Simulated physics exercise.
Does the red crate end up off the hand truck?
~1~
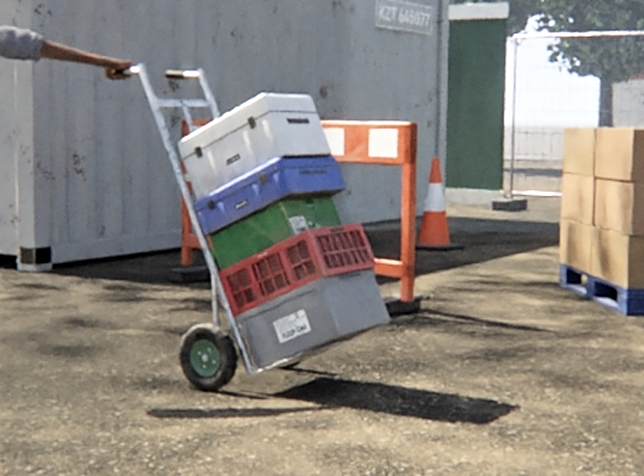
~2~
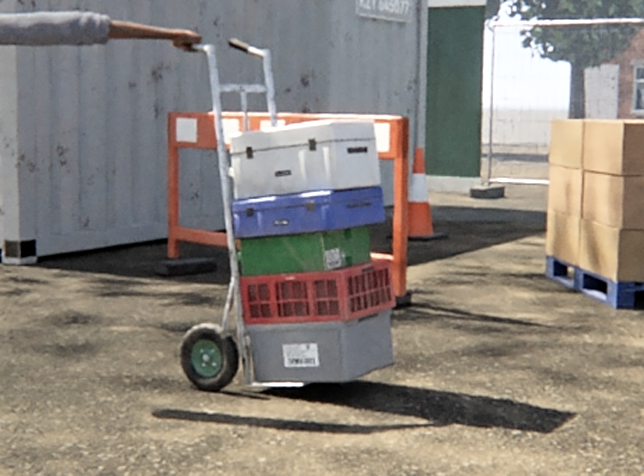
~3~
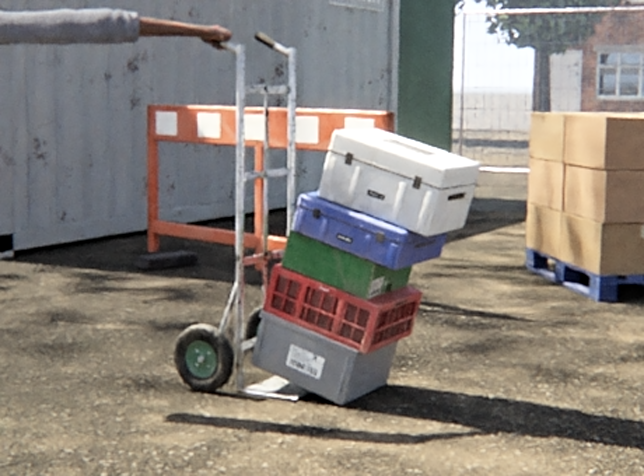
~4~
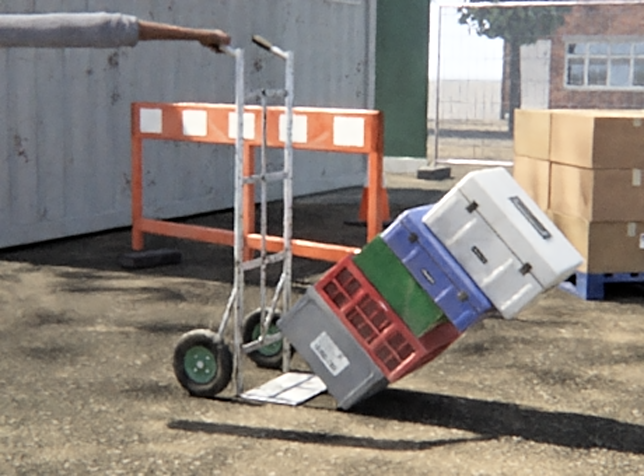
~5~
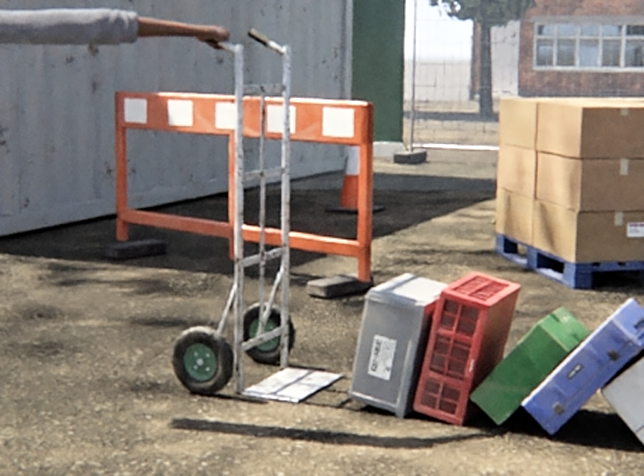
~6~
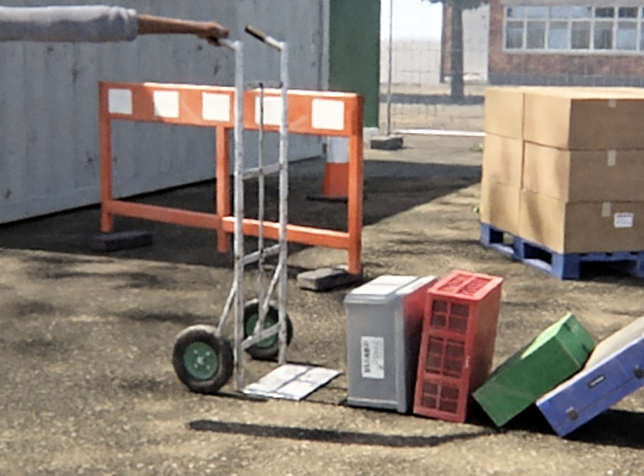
Yes, the red crate comes off the truck and ends up standing on its end on the ground to the right, next to the grey tote.
In this clip, a hand swings a hand truck upright, and its stack of grey, red, green, blue and white boxes tips forward to the right and topples off, ending strewn on the ground beside the empty truck.
